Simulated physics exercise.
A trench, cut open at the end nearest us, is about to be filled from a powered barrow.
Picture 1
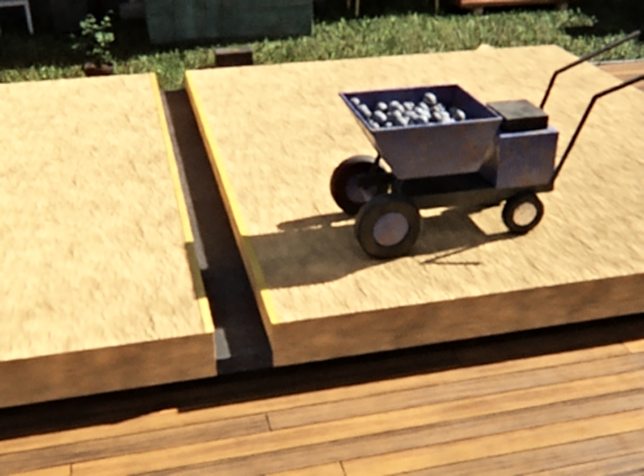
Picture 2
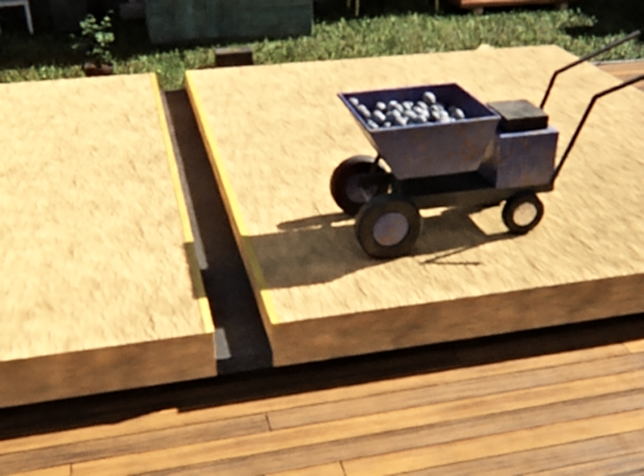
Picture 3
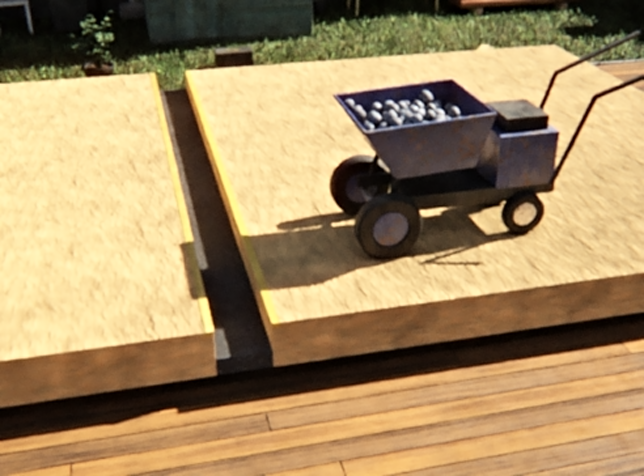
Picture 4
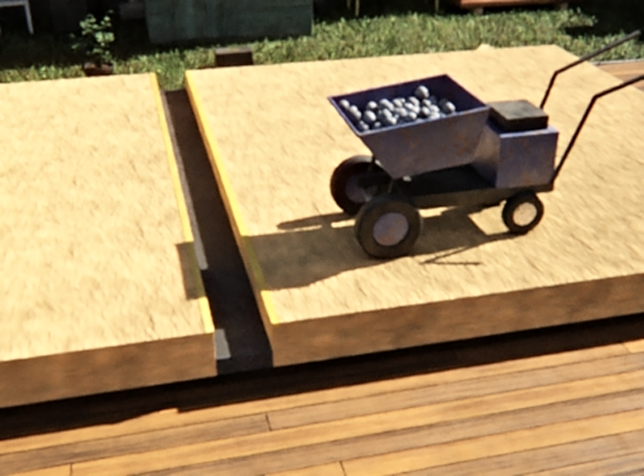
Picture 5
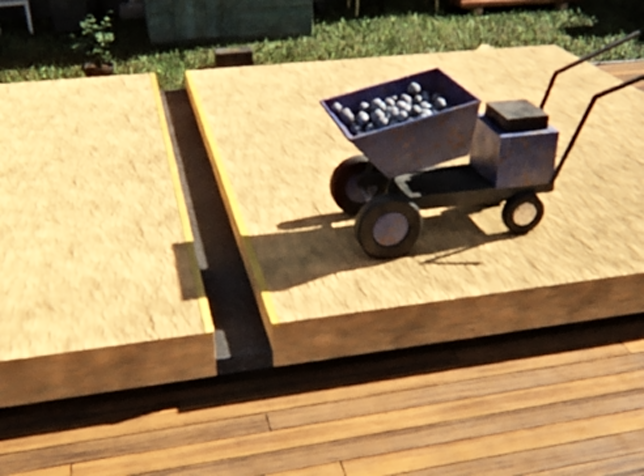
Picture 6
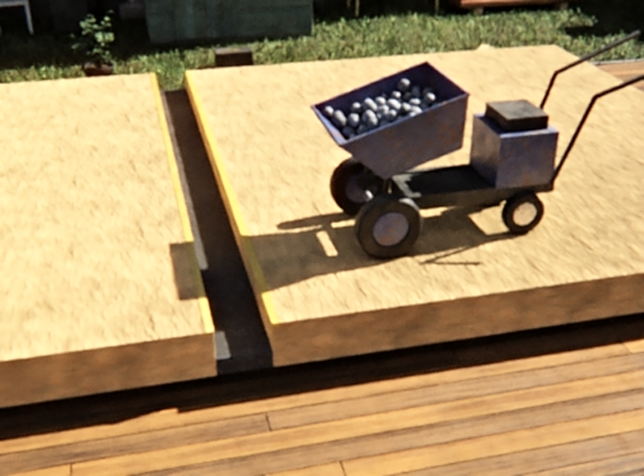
To begin with, a motor barrow heaped with round grey cobbles stands on a pale slab, its skip level, to the right of a narrow dark trench. The skip then tips gradually toward the left, its rear lifting away from the body, while the wheels stay still and the cobbles remain inside.
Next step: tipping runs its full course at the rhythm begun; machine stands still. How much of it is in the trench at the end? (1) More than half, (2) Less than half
(1) More than half.
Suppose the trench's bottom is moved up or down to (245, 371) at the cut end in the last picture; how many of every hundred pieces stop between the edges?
Estimate: Approx. 80 in a hundred.
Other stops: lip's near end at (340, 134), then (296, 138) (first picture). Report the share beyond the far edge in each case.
The first spot gives roughly 10 %; the second gives roughly 70 %.
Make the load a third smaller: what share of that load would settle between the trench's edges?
Estimated share: Near 80 in a hundred.
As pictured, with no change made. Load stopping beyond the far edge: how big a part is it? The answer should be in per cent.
My estimate is around 0 percent.
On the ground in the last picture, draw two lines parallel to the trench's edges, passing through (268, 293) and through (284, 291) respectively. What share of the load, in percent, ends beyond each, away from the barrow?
First 80 in a hundred, second 90 in a hundred.
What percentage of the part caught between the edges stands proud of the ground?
My estimate would be close to 15 per cent.
Soon, skip tipped steeply; all in the skip.
A while on, skip tipped right over; nearly all in the skip; a stray few short of the trench; a small part in or heaped over the trench; a stray few falling.
Towards the end, skip tipped right over; about a third in the skip; about a quarter short of the trench; about half in or heaped over the trench; a stray few beyond it; a stray few falling.
Finally, skip tipped right over; about a quarter short of the trench; most in or heaped over the trench; a stray few beyond it.
